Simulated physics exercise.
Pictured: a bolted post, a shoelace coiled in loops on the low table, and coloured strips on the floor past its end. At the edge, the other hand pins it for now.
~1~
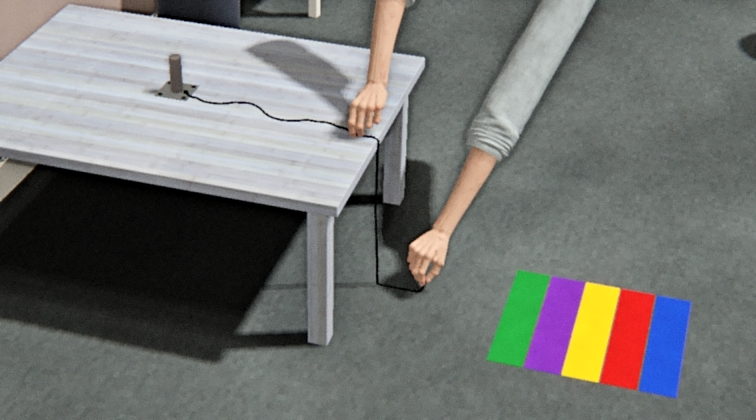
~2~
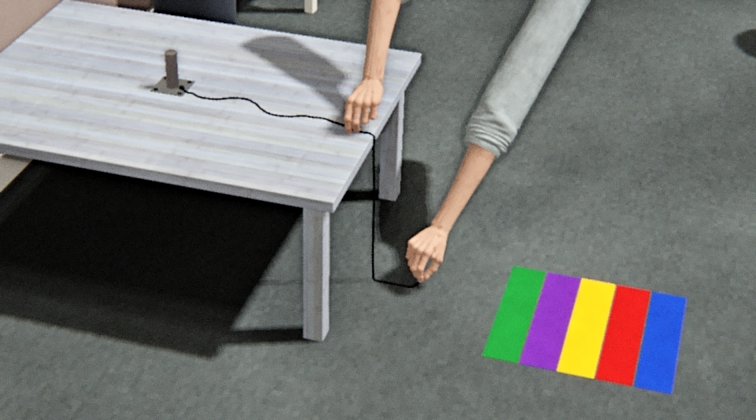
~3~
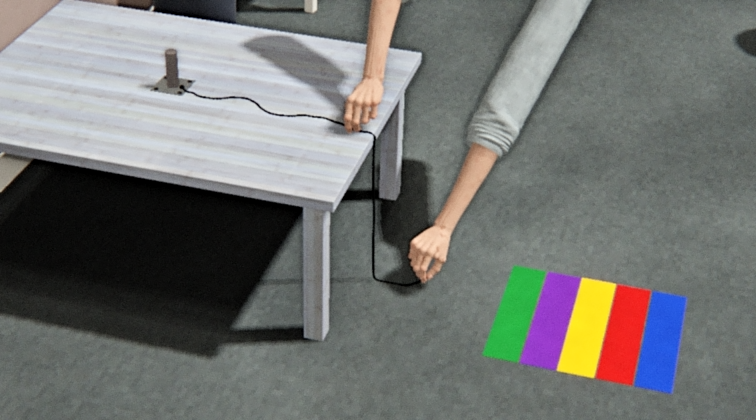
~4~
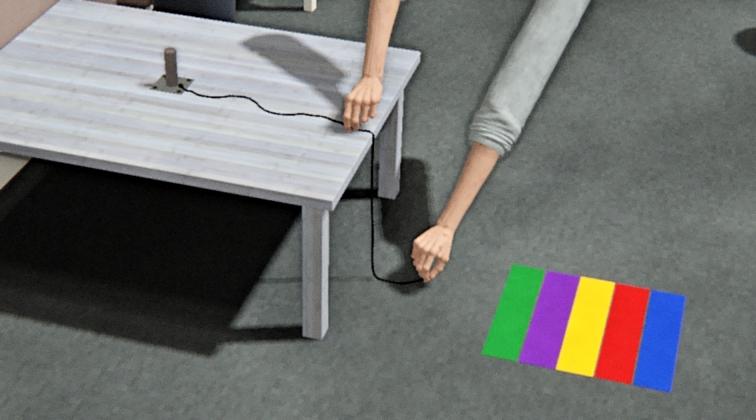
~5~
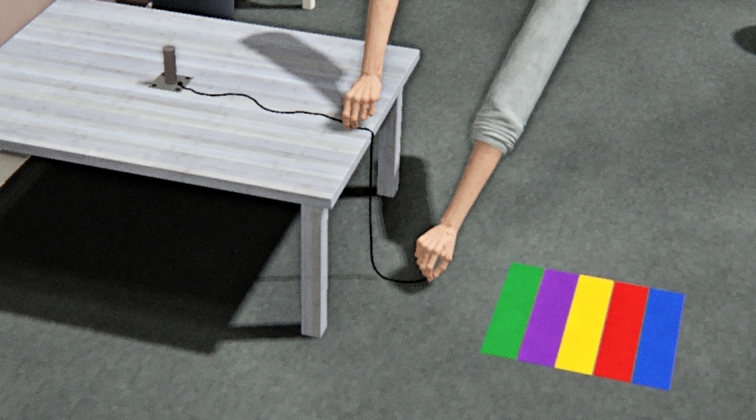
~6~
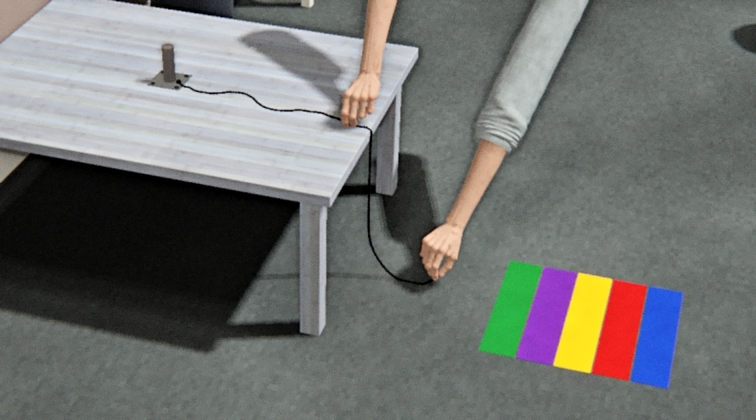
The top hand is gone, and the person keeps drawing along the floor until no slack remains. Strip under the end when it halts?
Purple strip.
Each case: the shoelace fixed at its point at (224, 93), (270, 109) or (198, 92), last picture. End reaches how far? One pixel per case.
Expect roughly (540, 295) for the first, (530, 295) for the second and (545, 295) for the third.
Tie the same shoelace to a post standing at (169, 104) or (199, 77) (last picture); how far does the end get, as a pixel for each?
Roughly (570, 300), then roughly (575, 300).
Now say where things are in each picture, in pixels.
The first frame shows end (425, 281); green (510, 346); purple (547, 354); yellow (584, 361); red (622, 368); blue (660, 376).
The second frame shows end (423, 278); shoelace through (203, 98) (260, 108) (327, 120) (374, 152) (374, 215) (373, 271).
The third frame shows end (426, 278).
The fourth frame shows end (429, 277); shoelace through (202, 96) (260, 107) (327, 118) (373, 150) (372, 213) (373, 270).
The fifth frame shows end (432, 276).
The sixth frame shows end (438, 276); shoelace through (200, 92) (257, 103) (325, 114) (370, 146) (369, 209) (382, 265).
Soon after, end near (480, 284); short of the strips.
Then, end near (522, 292); over green.
At full stretch, end near (548, 297); over purple. It halts on the purple strip.
